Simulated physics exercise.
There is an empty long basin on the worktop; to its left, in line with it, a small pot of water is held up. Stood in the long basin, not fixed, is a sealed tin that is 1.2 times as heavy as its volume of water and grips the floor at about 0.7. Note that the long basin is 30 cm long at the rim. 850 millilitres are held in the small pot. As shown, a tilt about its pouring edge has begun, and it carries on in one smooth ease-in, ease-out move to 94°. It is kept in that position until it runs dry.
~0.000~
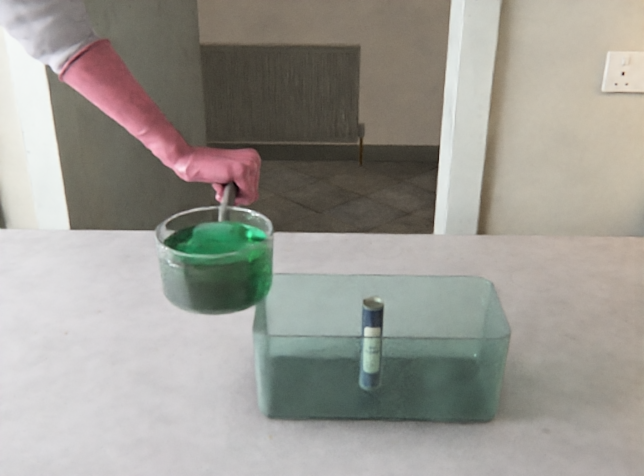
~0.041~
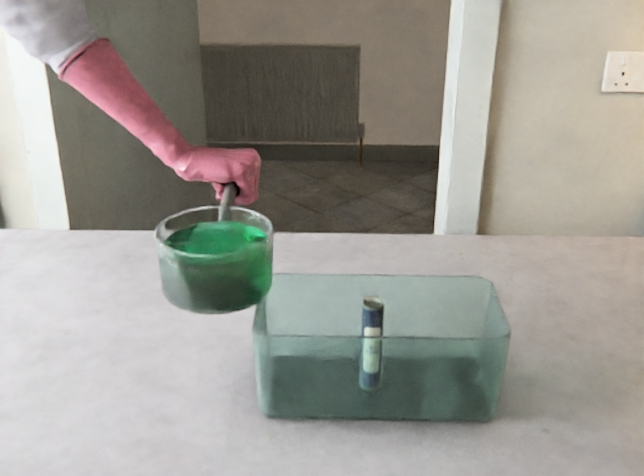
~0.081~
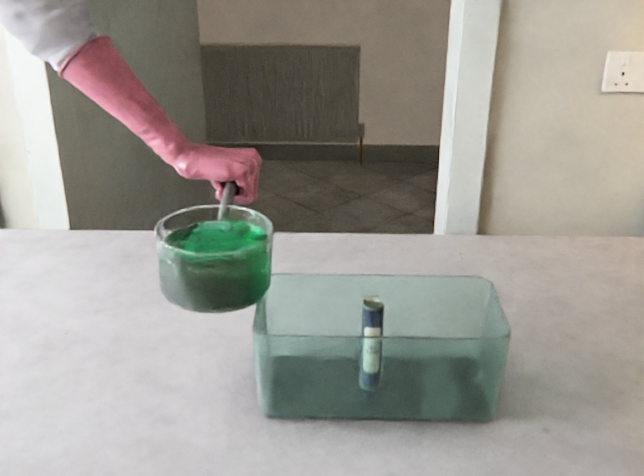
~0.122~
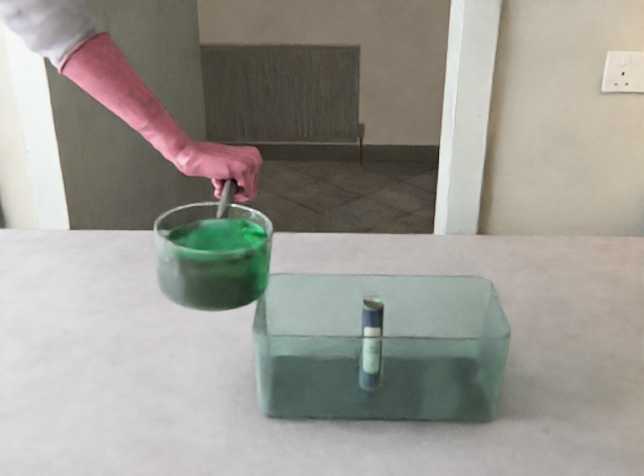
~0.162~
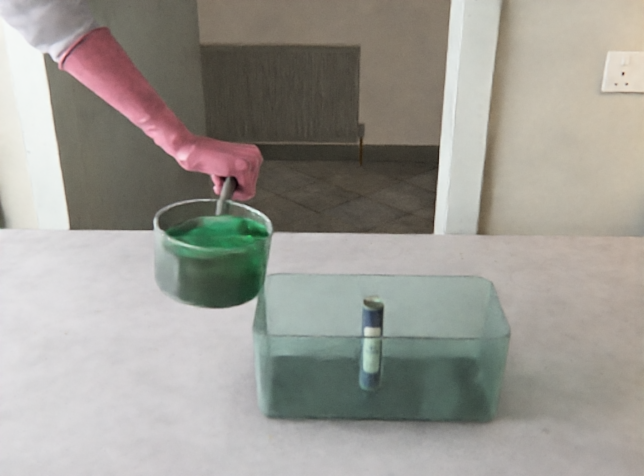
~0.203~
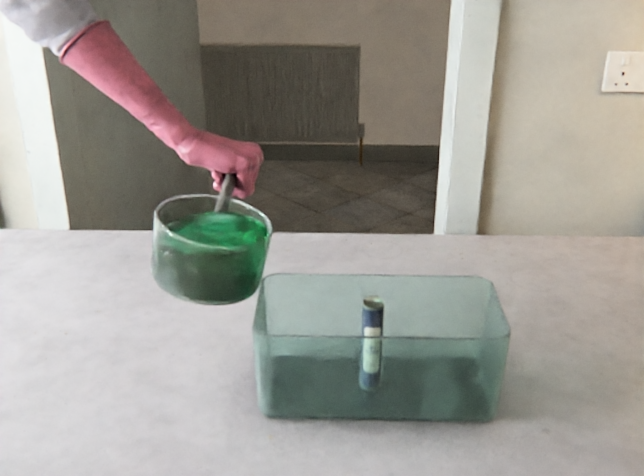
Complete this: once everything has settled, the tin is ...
Once everything has settled, the tin is lying over.
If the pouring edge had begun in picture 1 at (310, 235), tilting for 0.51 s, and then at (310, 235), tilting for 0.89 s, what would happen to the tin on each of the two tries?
First it stays on its base; then it stays on its base.
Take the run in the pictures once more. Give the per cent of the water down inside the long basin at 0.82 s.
Around 56 parts in a hundred.
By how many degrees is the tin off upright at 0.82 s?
5°.
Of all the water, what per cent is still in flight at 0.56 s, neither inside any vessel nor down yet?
Roughly 24 percent.
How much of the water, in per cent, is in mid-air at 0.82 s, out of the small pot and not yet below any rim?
Around 26 percent of the liquid.
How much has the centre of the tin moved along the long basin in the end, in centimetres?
It finishes around 9.0 cm from where it began.
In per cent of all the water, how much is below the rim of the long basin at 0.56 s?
Roughly 3 per cent.
Then, 0.56 s in, the tilt is 65° and 73 per cent is still to pour; the tin stands where it began.
Then, 0.82 s in, the tilt is 93° and 18 per cent is still to pour; the tin leans 6°.
Then, 1.09 s in, the tilt is 94° and 4 per cent is still to pour; the tin lies on its side.
Then, 1.39 s in, the tilt is 94° and 1 per cent is still to pour; the tin lies on its side.
Finally, the tin lies on its side.
